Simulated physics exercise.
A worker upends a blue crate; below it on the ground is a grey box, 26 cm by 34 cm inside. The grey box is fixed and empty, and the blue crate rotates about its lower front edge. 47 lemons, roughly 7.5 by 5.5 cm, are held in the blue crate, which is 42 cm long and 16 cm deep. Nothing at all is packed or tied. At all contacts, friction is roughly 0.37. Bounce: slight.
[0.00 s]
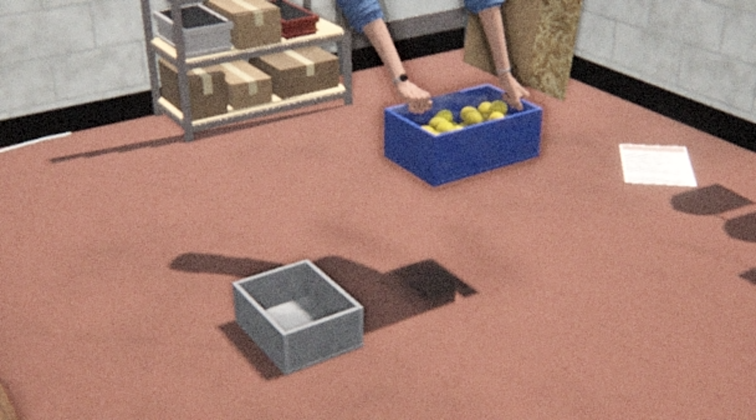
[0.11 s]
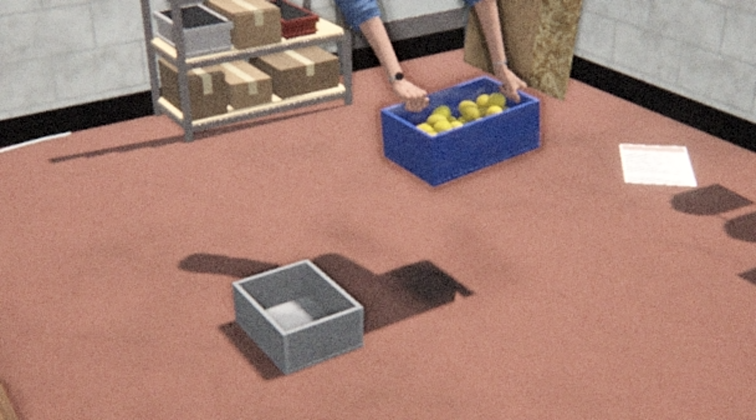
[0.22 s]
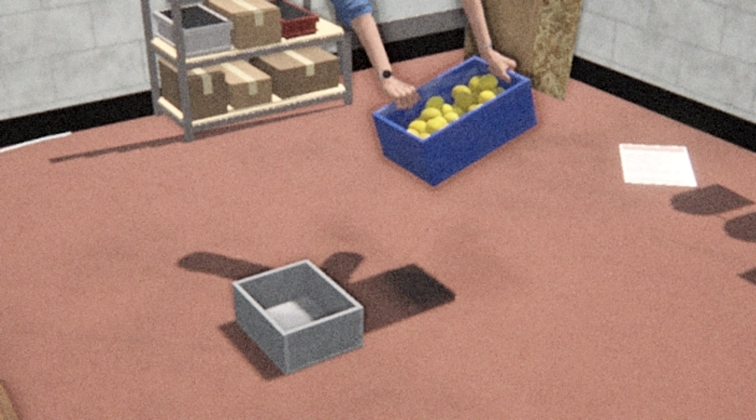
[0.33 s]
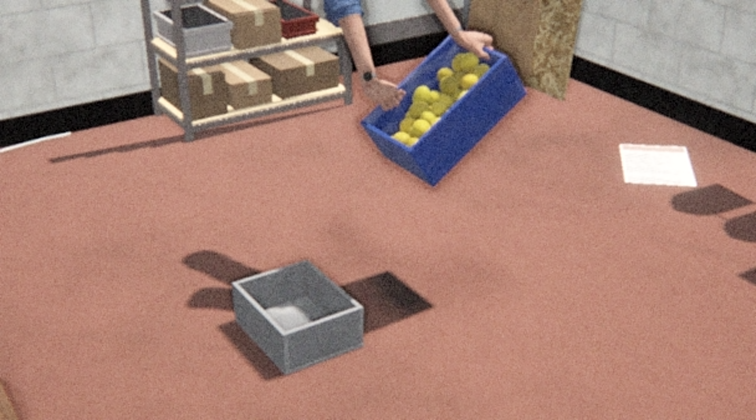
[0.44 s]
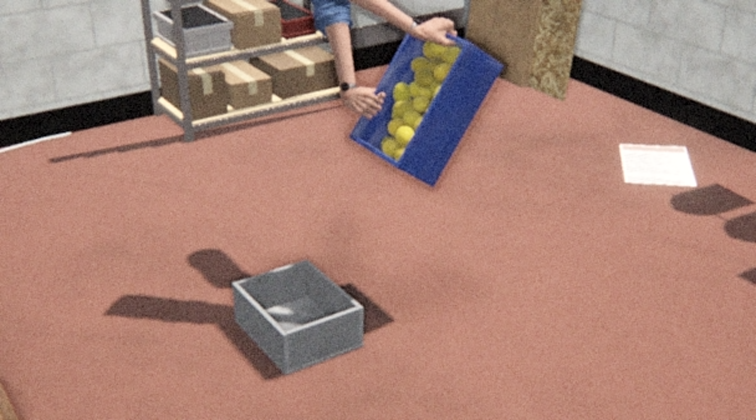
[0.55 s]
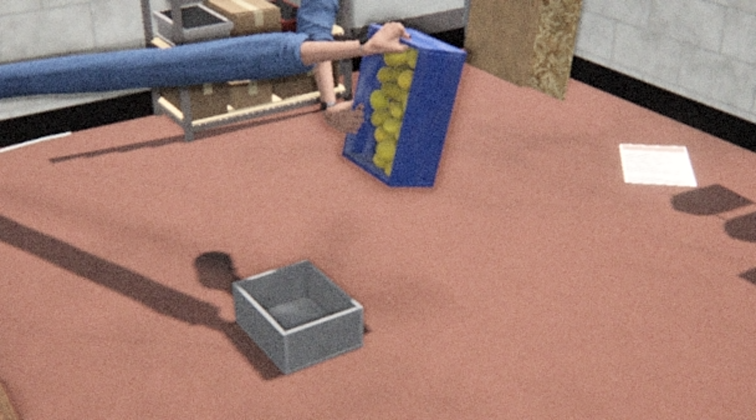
A blue crate of yellow balls, gripped by a worker's two hands, starts out level above a red floor, behind a grey box. The hands rotate it slowly, then more steeply, its right side rising until it stands nearly upright, the balls still inside, as a denim-sleeved arm stretches across from the left.
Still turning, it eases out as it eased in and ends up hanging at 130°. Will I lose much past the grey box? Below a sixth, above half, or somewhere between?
You lose somewhere between a sixth and a half.
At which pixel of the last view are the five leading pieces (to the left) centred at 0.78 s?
The five leading pieces sit around (312, 184) in the last view.
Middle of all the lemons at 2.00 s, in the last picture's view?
Near (306, 321).
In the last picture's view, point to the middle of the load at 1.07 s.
Centre: About (306, 304).
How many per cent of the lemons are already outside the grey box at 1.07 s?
Close to 5 in a hundred.
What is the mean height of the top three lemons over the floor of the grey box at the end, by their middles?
About 11 cm.
After 0.78 s, tilt 114°; 31 still in the blue crate and 16 in the air.
After 1.07 s, tilt 130°; 2 still in the blue crate, 29 in the grey box, 3 outside the grey box and 13 in the air.
After 1.48 s, tilt 130°; 31 in the grey box, 15 outside the grey box and 1 in the air.
Final count (at 2.00 s), 31 in the grey box and 16 outside the grey box. Asked share, 16 of 47, 34 per cent.
